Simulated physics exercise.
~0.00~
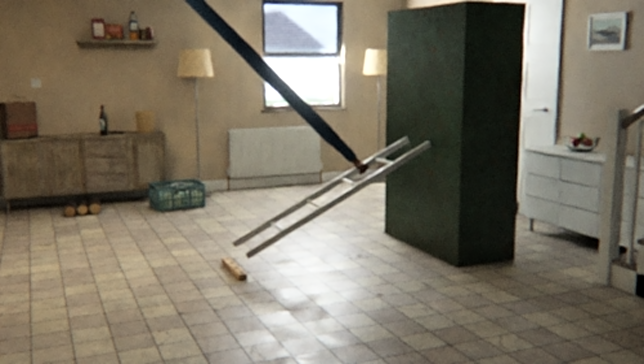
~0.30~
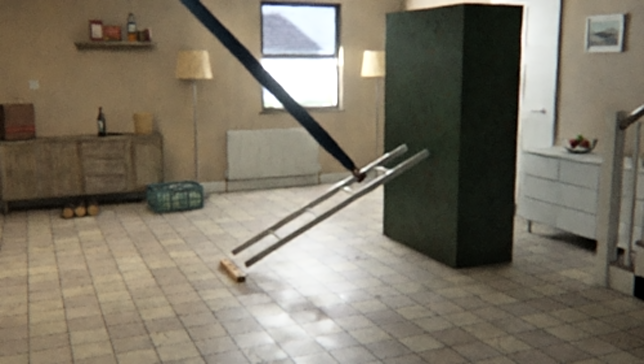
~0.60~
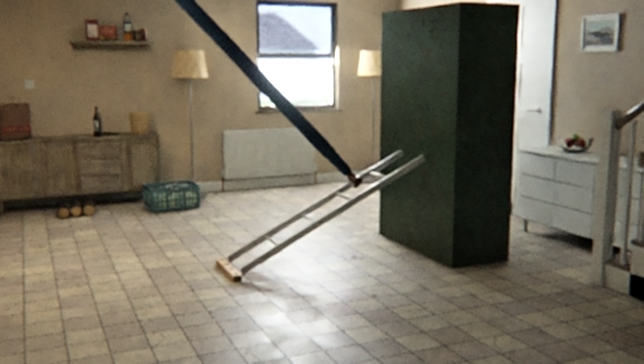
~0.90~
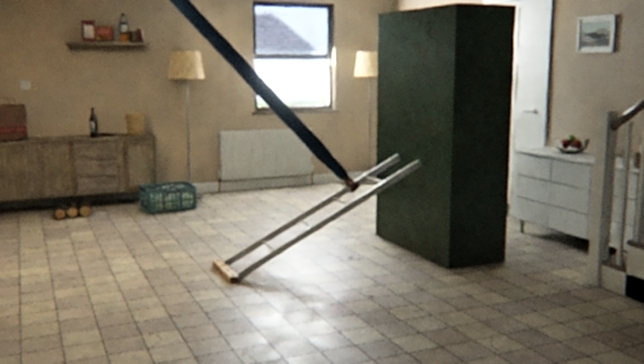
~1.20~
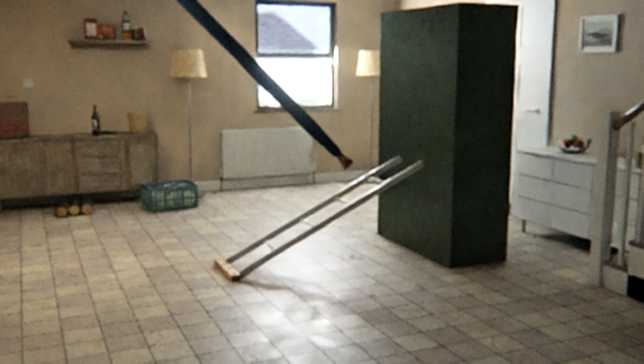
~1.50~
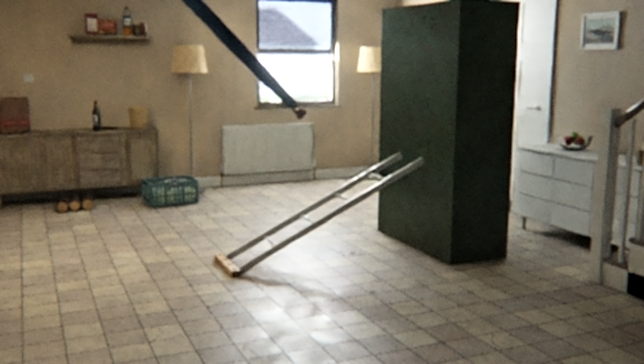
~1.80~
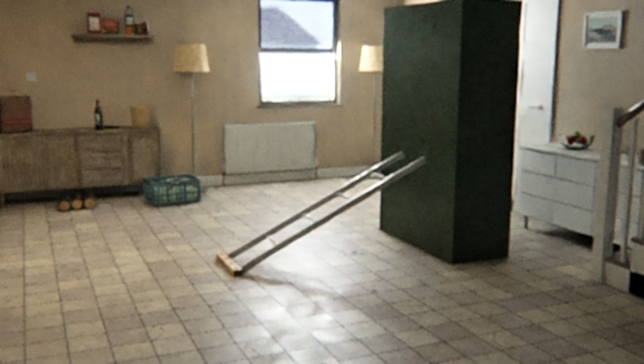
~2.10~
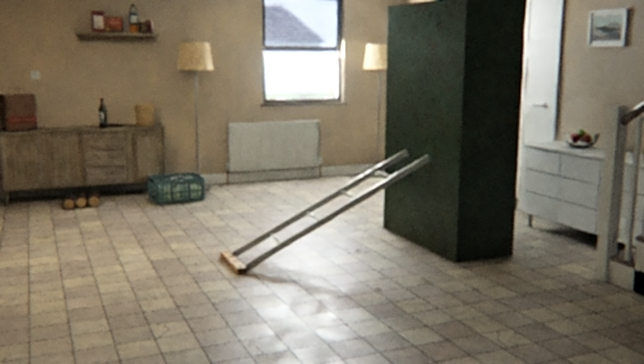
A white gate is lowered against a wooden batten, then stays leaning when released.
